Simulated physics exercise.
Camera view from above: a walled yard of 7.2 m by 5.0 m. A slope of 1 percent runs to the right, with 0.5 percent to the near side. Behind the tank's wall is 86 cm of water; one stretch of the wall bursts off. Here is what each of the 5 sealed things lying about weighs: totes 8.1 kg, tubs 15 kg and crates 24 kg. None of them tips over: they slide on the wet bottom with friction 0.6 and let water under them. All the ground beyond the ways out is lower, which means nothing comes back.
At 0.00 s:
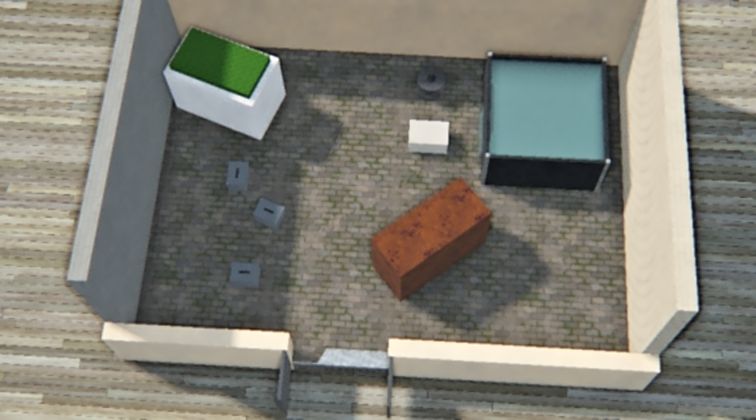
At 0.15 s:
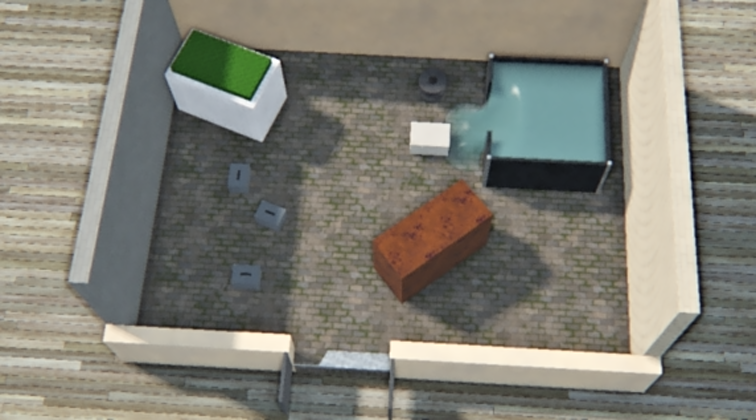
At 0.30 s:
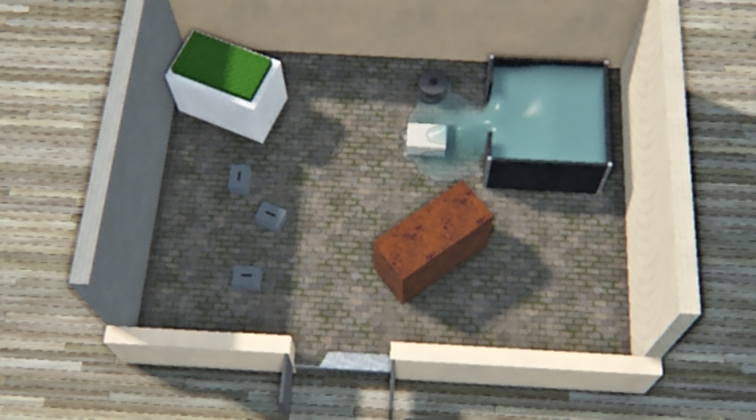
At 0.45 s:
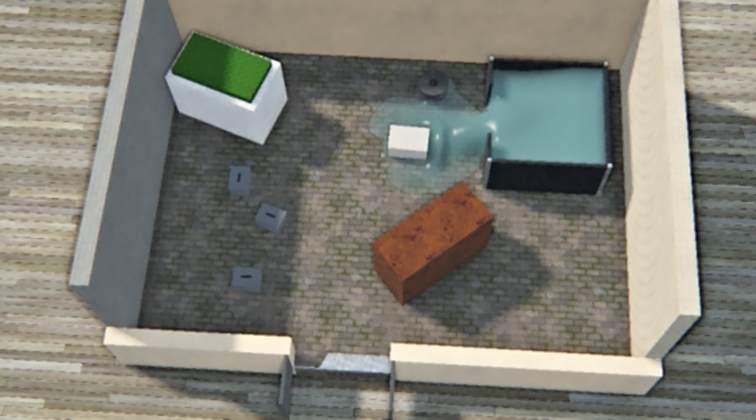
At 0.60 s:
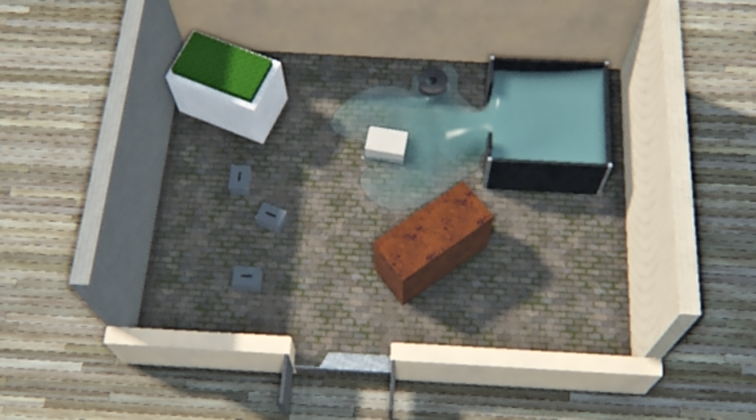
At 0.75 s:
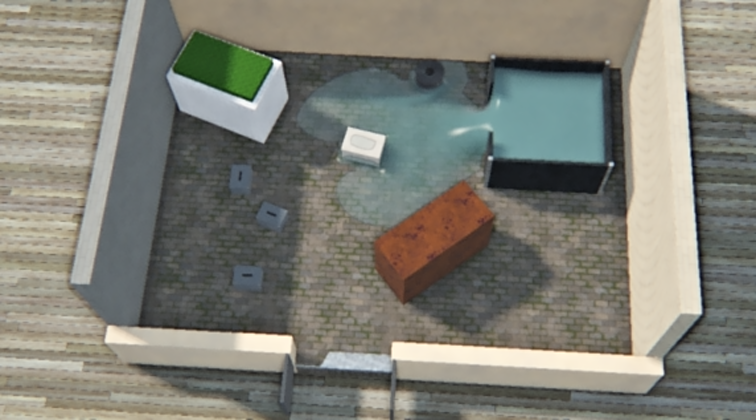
A walled yard with a grey-green paved floor and a gap in its near wall is seen from above by a still camera. A teal water tank stands at the far right, with a small white crate and dark round tub to its left, a rusty orange block, three flat grey pieces and a green-topped white box. Water bursts through the tank's left side and spreads leftward, pushing the crate left, then nudging the tub slightly.
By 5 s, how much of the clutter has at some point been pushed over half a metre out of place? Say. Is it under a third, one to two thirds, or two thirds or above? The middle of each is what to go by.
It is two thirds or above.
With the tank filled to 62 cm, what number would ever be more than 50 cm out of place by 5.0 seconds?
In that case the number is 4.
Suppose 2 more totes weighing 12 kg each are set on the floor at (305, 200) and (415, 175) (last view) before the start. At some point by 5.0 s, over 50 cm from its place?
Result, in sequence: Exceeded / exceeded.
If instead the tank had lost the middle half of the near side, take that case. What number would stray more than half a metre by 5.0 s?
The answer then is 1.
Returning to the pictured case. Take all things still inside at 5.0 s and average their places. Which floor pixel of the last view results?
The average lands around (246, 247).
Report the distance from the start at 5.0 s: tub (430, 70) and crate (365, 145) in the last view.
Respectively, 250 centimetres and 400 centimetres.
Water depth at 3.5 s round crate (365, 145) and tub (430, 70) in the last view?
Depths: Near 14 cm, then near 26 cm.
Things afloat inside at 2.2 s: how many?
Count at that moment: 1.
After 1.1 s 2 of 5 are over 50 cm from their spots; 0 afloat.
After 2.2 s 5 of 5 are over 50 cm from their spots; 1 afloat.
After 3.5 s 5 of 5 are over 50 cm from their spots; 5 afloat.
After 5.0 s 5 of 5 are over 50 cm from their spots, and 5 have been at some point; 5 afloat.
